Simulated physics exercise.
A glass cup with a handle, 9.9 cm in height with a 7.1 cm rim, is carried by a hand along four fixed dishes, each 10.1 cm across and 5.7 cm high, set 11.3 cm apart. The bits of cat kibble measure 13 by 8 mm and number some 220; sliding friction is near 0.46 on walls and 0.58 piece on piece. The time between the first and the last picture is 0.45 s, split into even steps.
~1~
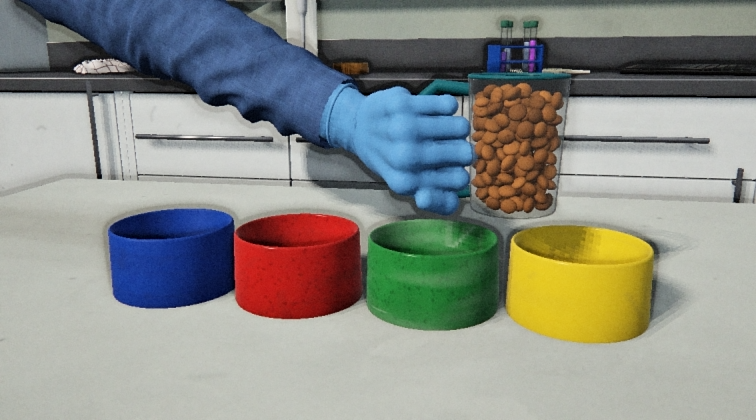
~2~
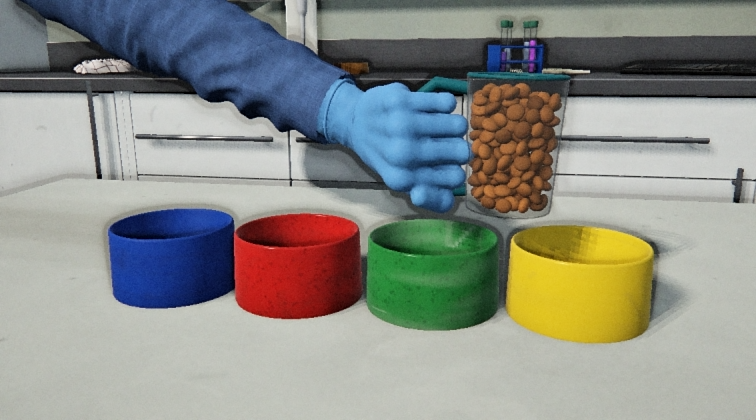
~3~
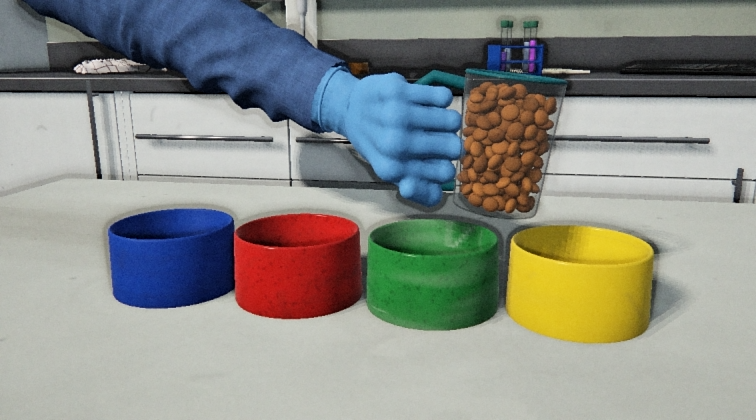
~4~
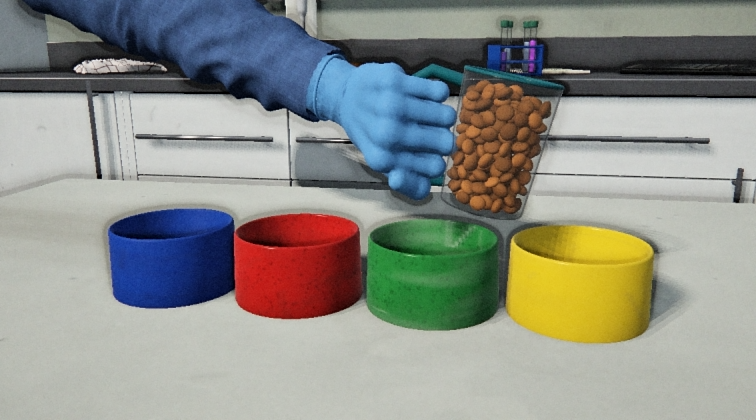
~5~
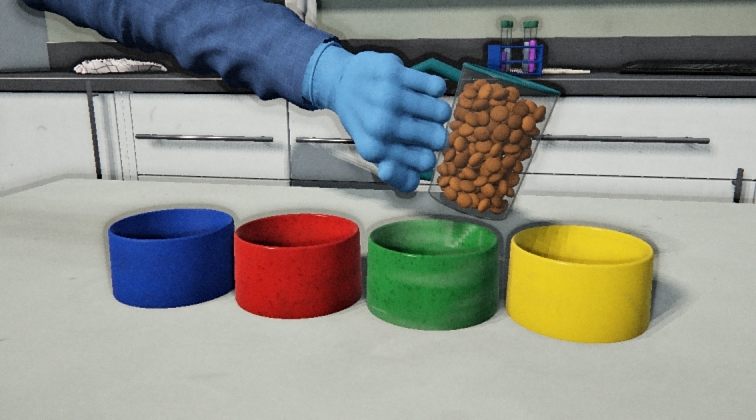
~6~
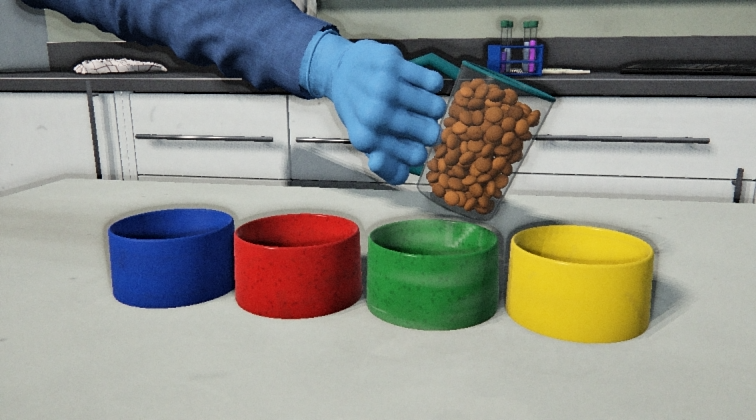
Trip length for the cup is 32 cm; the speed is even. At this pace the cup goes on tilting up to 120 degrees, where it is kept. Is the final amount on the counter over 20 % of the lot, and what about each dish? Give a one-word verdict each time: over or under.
Verdicts: Red under, blue under, green over, yellow under, counter under.
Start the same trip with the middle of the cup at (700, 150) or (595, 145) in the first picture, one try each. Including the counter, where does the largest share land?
The winner: Yellow; green.
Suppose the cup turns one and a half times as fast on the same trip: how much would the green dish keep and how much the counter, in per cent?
The green dish would get 90 and the counter 0.
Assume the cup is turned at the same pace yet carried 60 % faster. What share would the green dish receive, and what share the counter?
Green 10, counter 10.
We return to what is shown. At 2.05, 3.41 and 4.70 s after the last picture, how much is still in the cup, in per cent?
At the three moments: 5, 0 and 0 percent.
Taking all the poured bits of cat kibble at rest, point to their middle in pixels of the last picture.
I'd put it at about (419, 277).
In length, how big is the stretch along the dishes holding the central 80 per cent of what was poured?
About 7 cm.
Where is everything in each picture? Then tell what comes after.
Cup at (515, 143), tilt 0 degrees, lip at (569, 76), moved 0.0 cm; middle of the pieces at (518, 153); yellow dish at (580, 244); green dish at (433, 237); red dish at (297, 230); blue dish at (173, 224), in the first frame.
Cup at (512, 143), tilt 2 degrees, lip at (568, 78), moved 0.2 cm; middle of the pieces at (515, 153), in the second frame.
Cup at (505, 143), tilt 7 degrees, lip at (565, 83), moved 0.8 cm; middle of the pieces at (506, 153), in the third frame.
Cup at (497, 143), tilt 12 degrees, lip at (562, 88), moved 1.4 cm; middle of the pieces at (498, 152), in the fourth frame.
Cup at (489, 143), tilt 17 degrees, lip at (558, 94), moved 2.0 cm; middle of the pieces at (489, 152), in the fifth frame.
Cup at (481, 143), tilt 22 degrees, lip at (554, 100), moved 2.6 cm; middle of the pieces at (480, 152); yellow dish at (580, 244); green dish at (433, 237); red dish at (297, 230); blue dish at (173, 224), in the sixth frame.
Then, 2.05 s after the last picture, tilt 120 degrees; cup holds 5 %, green 85 %.
Then, 3.41 s after the last picture, tilt 120 degrees; cup holds 0 %, green 85 %.
Then, 4.70 s after the last picture, tilt 120 degrees; cup holds 0 %, green 85 %.
In the end, red 0 %, blue 0 %, green 85 %, yellow 0 %, counter 10 %.
